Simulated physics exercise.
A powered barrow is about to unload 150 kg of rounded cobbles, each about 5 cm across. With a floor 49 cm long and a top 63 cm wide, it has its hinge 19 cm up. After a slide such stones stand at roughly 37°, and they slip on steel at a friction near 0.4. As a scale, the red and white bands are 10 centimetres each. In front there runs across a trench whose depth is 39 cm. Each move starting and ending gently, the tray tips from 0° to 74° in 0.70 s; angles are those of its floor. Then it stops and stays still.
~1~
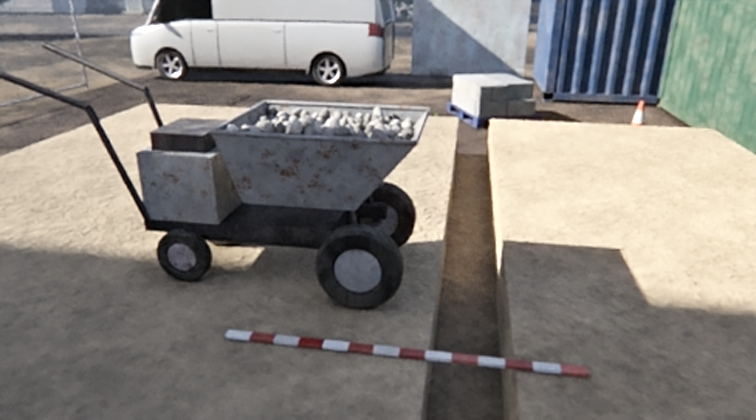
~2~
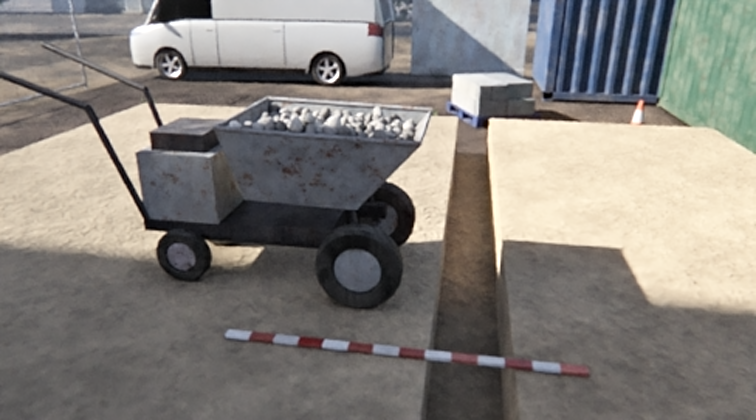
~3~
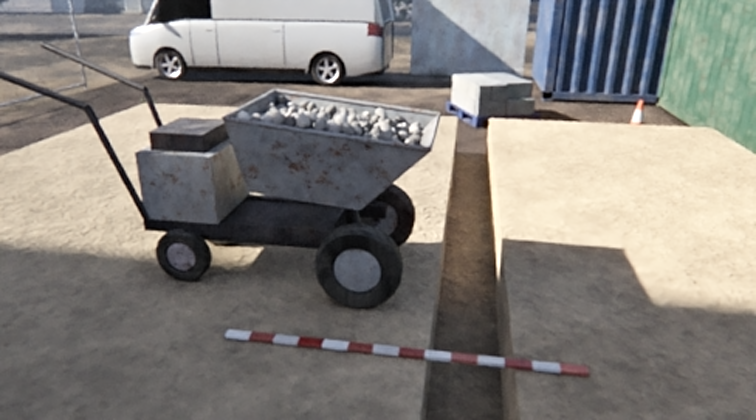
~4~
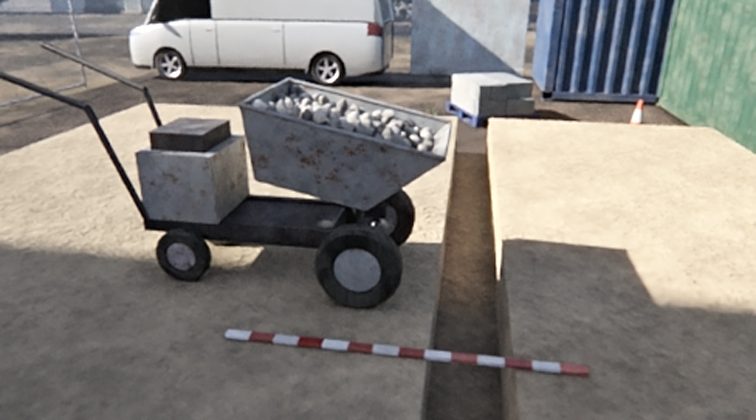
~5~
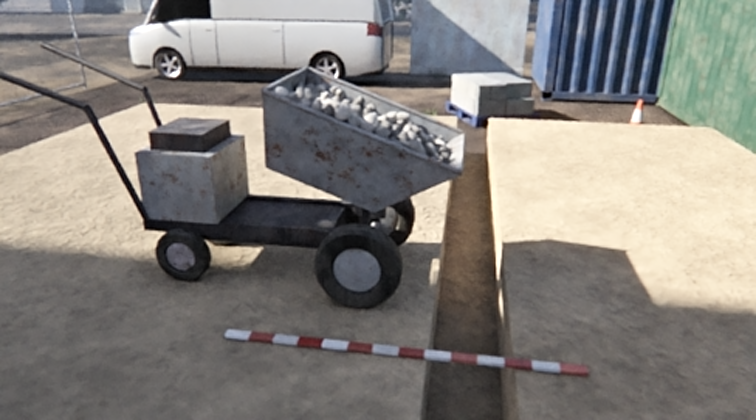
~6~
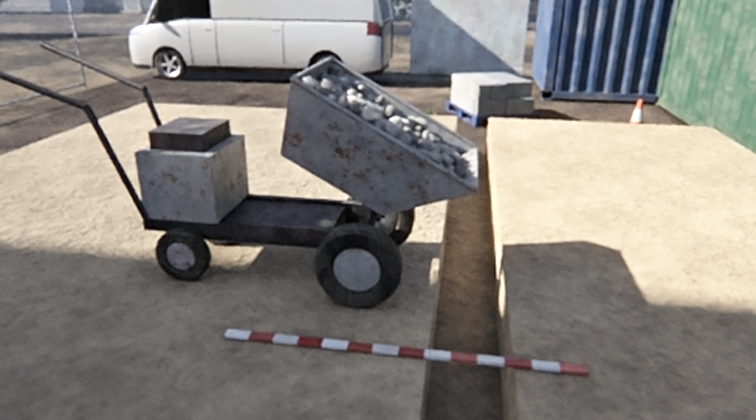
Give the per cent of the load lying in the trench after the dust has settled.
Close to 14 in every hundred.
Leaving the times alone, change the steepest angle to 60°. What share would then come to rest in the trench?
The trench would hold about 15% of it.
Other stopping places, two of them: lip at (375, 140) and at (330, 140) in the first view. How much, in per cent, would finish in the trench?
Estimates: 50 % then 90 %.
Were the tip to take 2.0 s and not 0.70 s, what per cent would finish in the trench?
Around 20 per cent would end in the trench.
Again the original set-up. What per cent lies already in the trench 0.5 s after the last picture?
By that point it's something like 0 in a hundred.
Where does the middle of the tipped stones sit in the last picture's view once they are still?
Resting centre: About (577, 288).
Then, 0.2 s after the last picture the floor is at 62°, 100 % in the tray; the foremost stones are at (506, 234).
Then, 0.5 s after the last picture the floor is at 74°, 58 % in the tray, 1 % in the trench, 41 % past the trench; the foremost stones are at (616, 300).
Then, 0.8 s after the last picture the floor is at 74°, 18 % in the tray, 3 % in the trench, 78 % past the trench; the foremost stones are past the picture's edge.
Then, 2.8 s after the last picture the floor is at 74°, 4 % in the tray, 14 % in the trench, 82 % past the trench; the foremost stones are past the picture's edge.
